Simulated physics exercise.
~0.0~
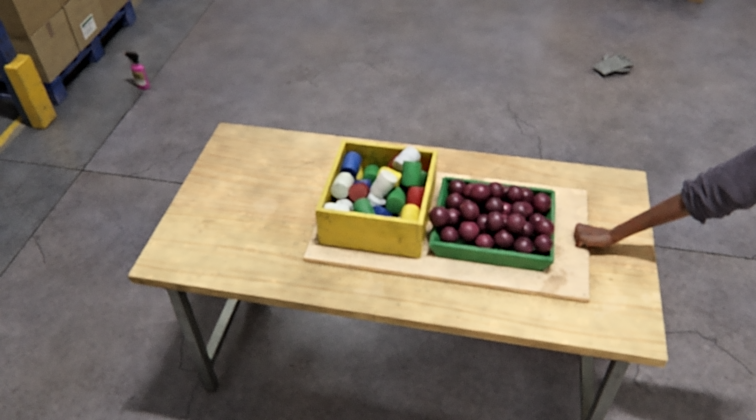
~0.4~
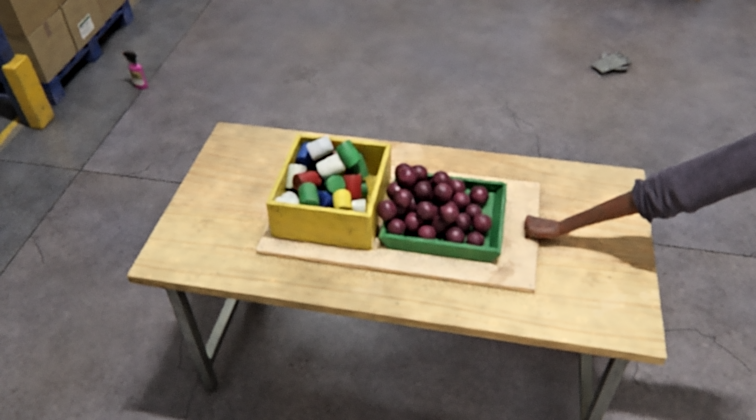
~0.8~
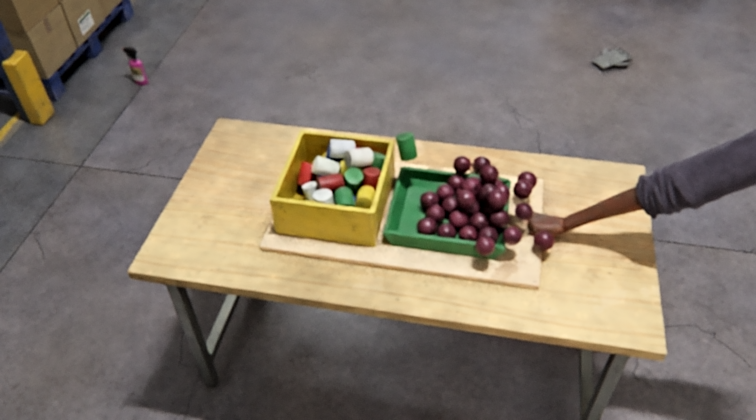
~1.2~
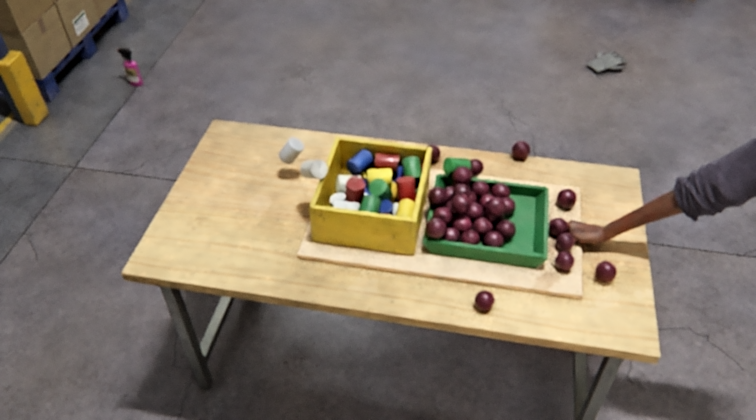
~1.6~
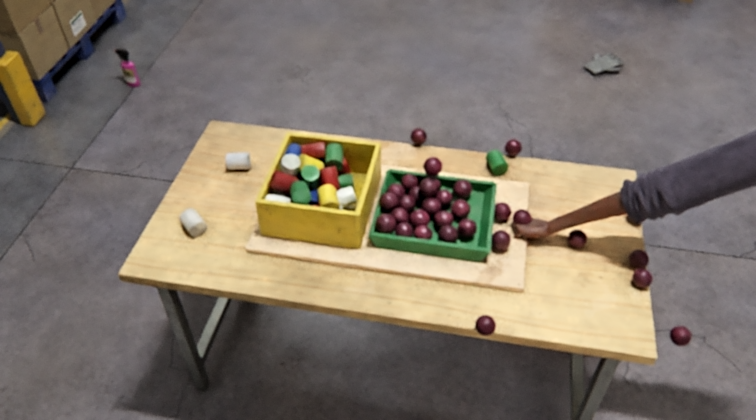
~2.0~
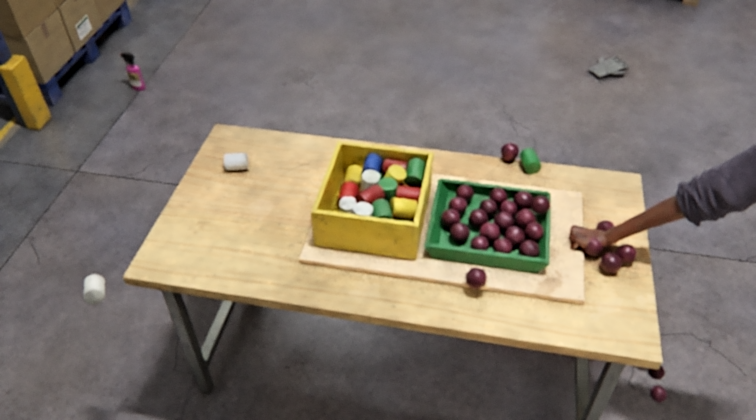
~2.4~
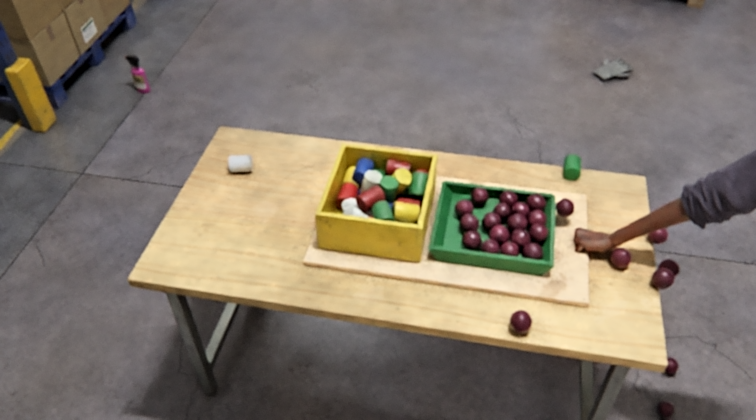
Board shaken left and right by a hand on a table, spilling many dark red balls from a green crate and a few cylinders from a yellow one.
